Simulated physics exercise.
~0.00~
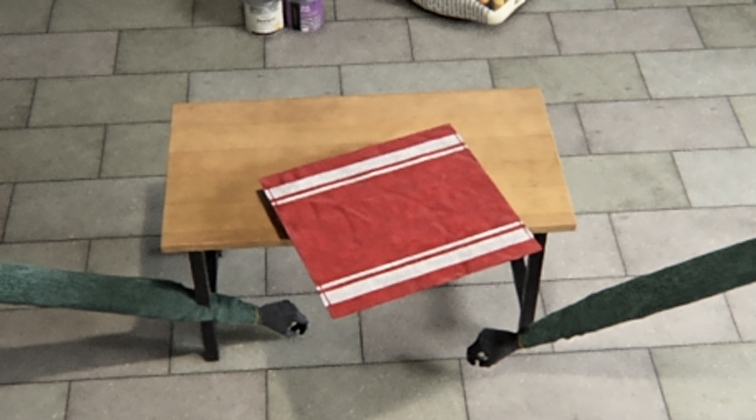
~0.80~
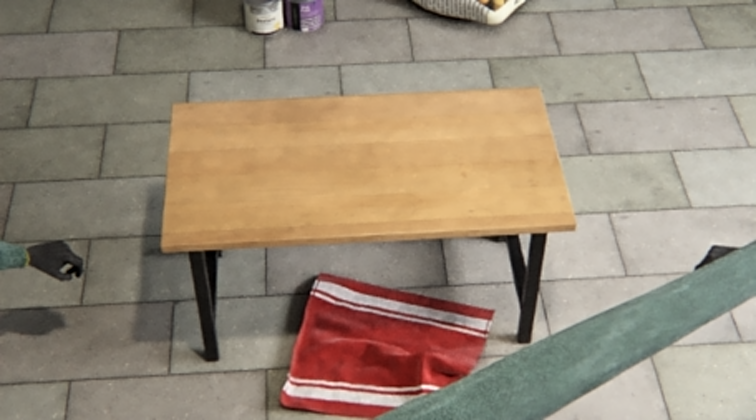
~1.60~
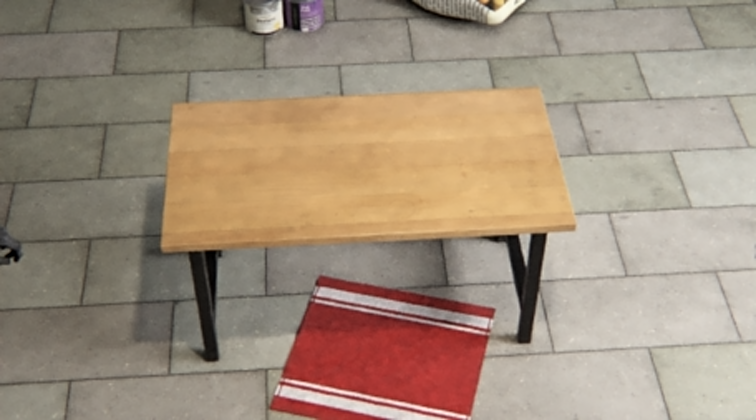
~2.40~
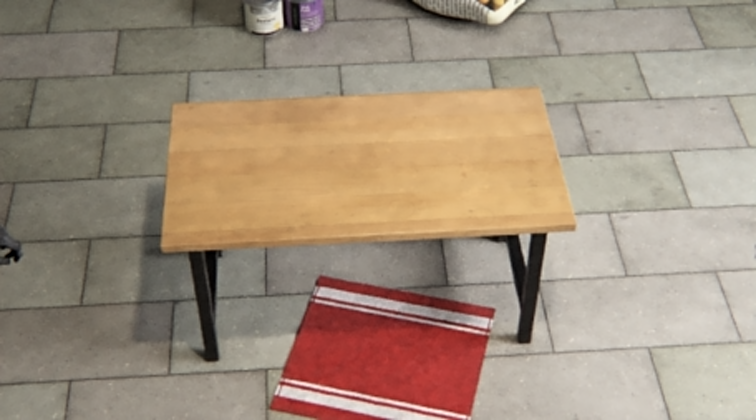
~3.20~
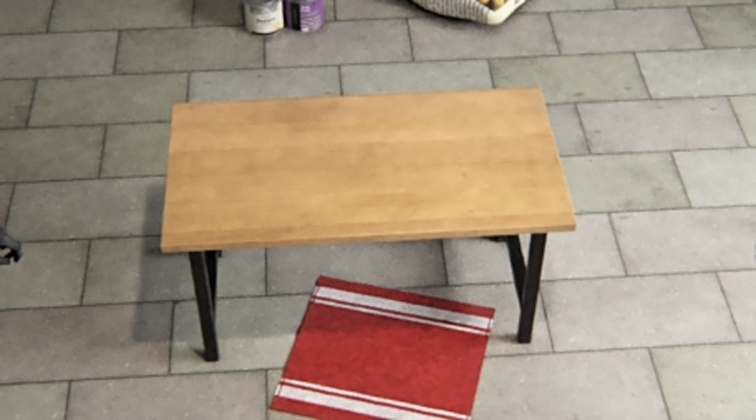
Two gloved hands release a red striped towel, which slides off the table onto the floor.
